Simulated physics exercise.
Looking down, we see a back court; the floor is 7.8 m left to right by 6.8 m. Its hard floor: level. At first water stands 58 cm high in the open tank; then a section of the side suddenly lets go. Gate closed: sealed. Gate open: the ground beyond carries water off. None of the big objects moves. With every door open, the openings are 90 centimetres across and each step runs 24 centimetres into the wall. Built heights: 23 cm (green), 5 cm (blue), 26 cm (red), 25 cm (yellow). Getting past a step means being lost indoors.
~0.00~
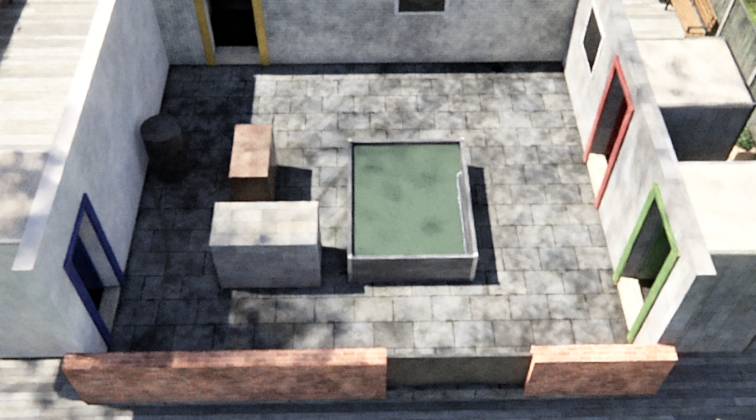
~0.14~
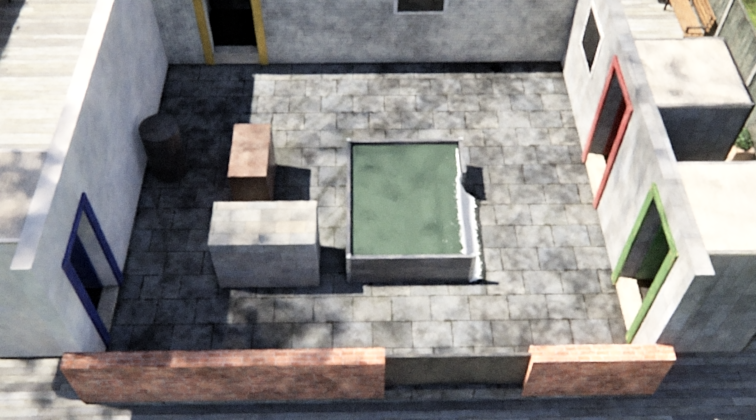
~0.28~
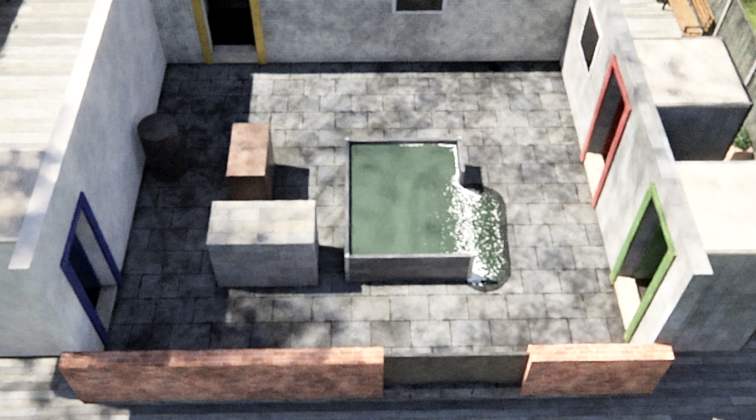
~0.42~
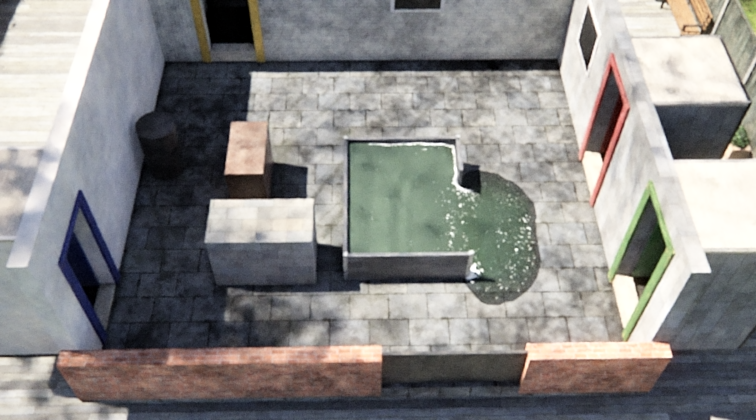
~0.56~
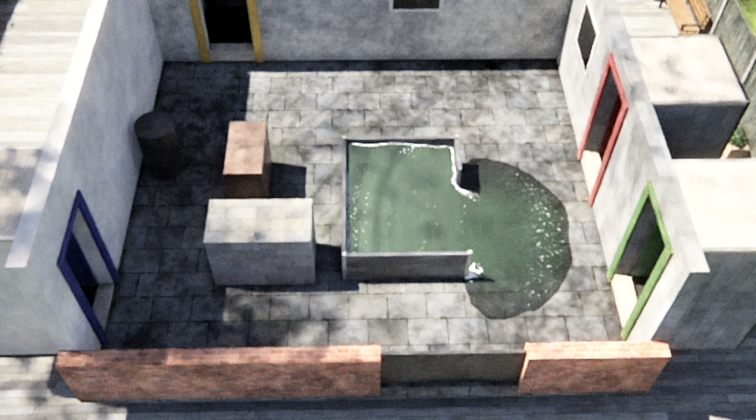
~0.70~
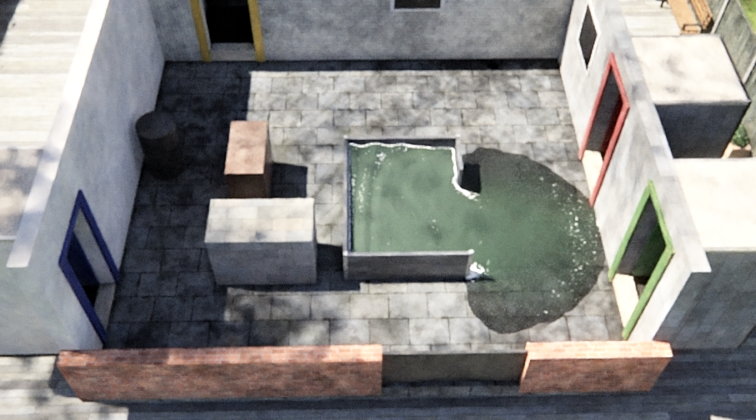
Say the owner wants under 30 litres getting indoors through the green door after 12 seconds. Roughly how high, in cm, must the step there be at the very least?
At the very least some 21 cm.
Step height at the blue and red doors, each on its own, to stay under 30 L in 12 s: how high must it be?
You'd want about 9.0 centimetres at blue and about 18 centimetres at red.
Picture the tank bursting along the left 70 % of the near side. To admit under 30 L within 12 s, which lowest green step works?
About 13.0 centimetres.
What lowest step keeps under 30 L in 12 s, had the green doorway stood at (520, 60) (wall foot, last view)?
Minimum: Close to 12.0 cm.
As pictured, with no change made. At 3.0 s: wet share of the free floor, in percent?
Roughly 30 percent of the floor is wet.
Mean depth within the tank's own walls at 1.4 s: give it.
About 35 centimetres.
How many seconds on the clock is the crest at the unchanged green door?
Roughly 1.8 s.
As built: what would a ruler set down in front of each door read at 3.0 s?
Centimetres: Green = 26, blue = 0, red = 18, yellow = 0.
After 1.4 s water covers 20 % of the floor, deepest (40 cm) near (588, 238); 22 cm at the green door, 0 litres in over its 23 cm step.
After 3.0 s water covers 30 % of the floor, deepest (34 cm) near (631, 368); 26 cm at the green door, 10 litres in over its 23 cm step.
After 12.0 s water covers 100 % of the floor, deepest (10 cm) near (234, 176); 5 cm at the green door, 16 litres in over its 23 cm step.
At the green door as built, the water arrived by 1.0 s and peaked near 28 cm at 1.8 s.
Run again over the same 12 s with other heights there, 64 litres in over 17 cm, 16 litres over 23 cm. The limit of 30 litres is kept from about 21 cm up.
